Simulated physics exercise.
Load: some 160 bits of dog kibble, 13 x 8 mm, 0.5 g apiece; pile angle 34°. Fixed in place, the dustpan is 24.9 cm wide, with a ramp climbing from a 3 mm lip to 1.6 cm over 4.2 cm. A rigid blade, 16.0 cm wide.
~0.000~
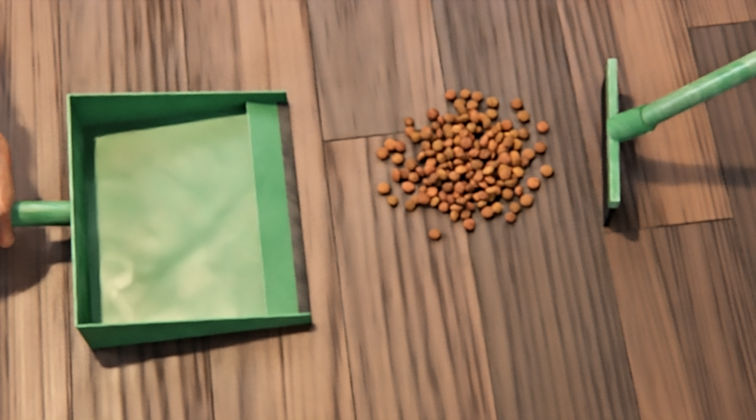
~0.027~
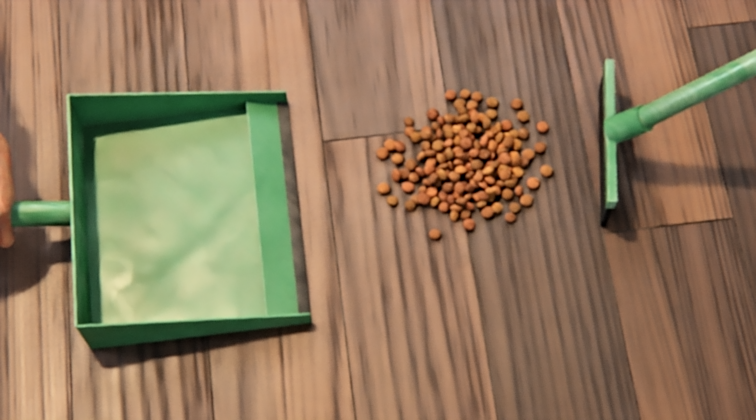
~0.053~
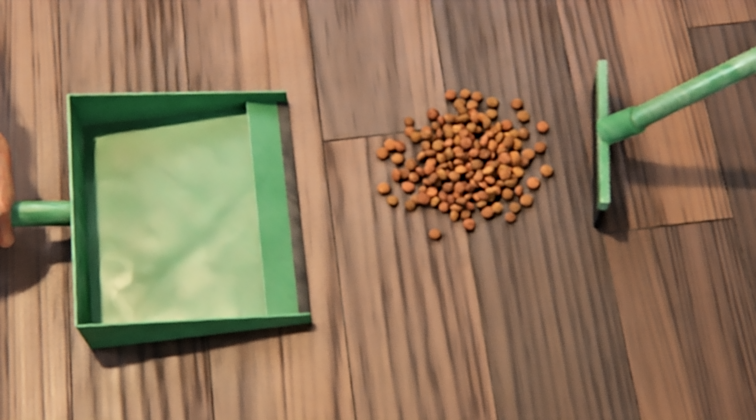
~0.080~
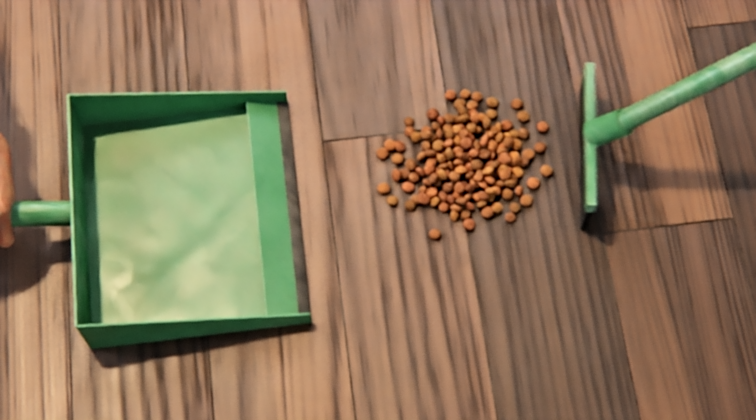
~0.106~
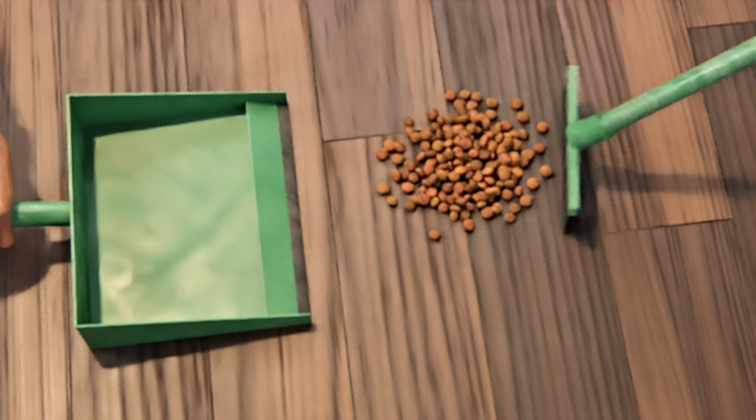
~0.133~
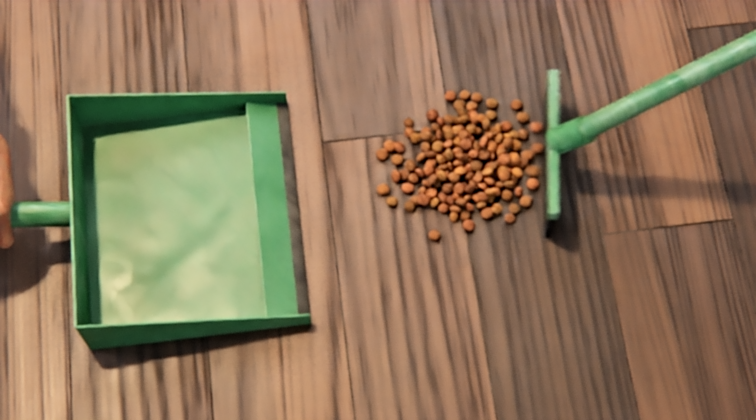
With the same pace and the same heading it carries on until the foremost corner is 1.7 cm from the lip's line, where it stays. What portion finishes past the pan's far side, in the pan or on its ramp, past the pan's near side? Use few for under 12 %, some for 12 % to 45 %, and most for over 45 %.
Past the pan's far side: Few, in the pan or on its ramp: Some, past the pan's near side: Few.
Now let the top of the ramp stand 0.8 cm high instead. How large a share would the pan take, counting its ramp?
I'd put it near 35 per cent, ramp counted.
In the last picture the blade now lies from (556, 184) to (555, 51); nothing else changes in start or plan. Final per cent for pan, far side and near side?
Per cent by place - pan 10, far side 35, near side 0.
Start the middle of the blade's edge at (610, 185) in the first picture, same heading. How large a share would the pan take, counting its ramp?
Estimate: Near 15 %.
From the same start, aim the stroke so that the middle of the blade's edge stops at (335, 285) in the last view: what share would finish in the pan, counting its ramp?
Some 10 percent.
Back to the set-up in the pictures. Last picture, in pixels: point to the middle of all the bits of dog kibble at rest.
Resting centre estimate: Around (304, 171).
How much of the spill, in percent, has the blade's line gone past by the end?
15 %.
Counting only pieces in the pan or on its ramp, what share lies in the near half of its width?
Something like 50 in a hundred.
After 0.30 s, middle of the blade 14 cm from the lip; 0 % over the lip, far side 0 %, near side 0 %.
After 0.41 s, middle of the blade 6 cm from the lip; 0 % over the lip, far side 5 %, near side 0 %.
After 0.65 s, middle of the blade 3 cm from the lip; 30 % over the lip, far side 10 %, near side 0 %.
In the end, at 1.2 s, far side 10 %, pan 30 %, near side 0 %, in front of the lip or behind the blade 65 %.
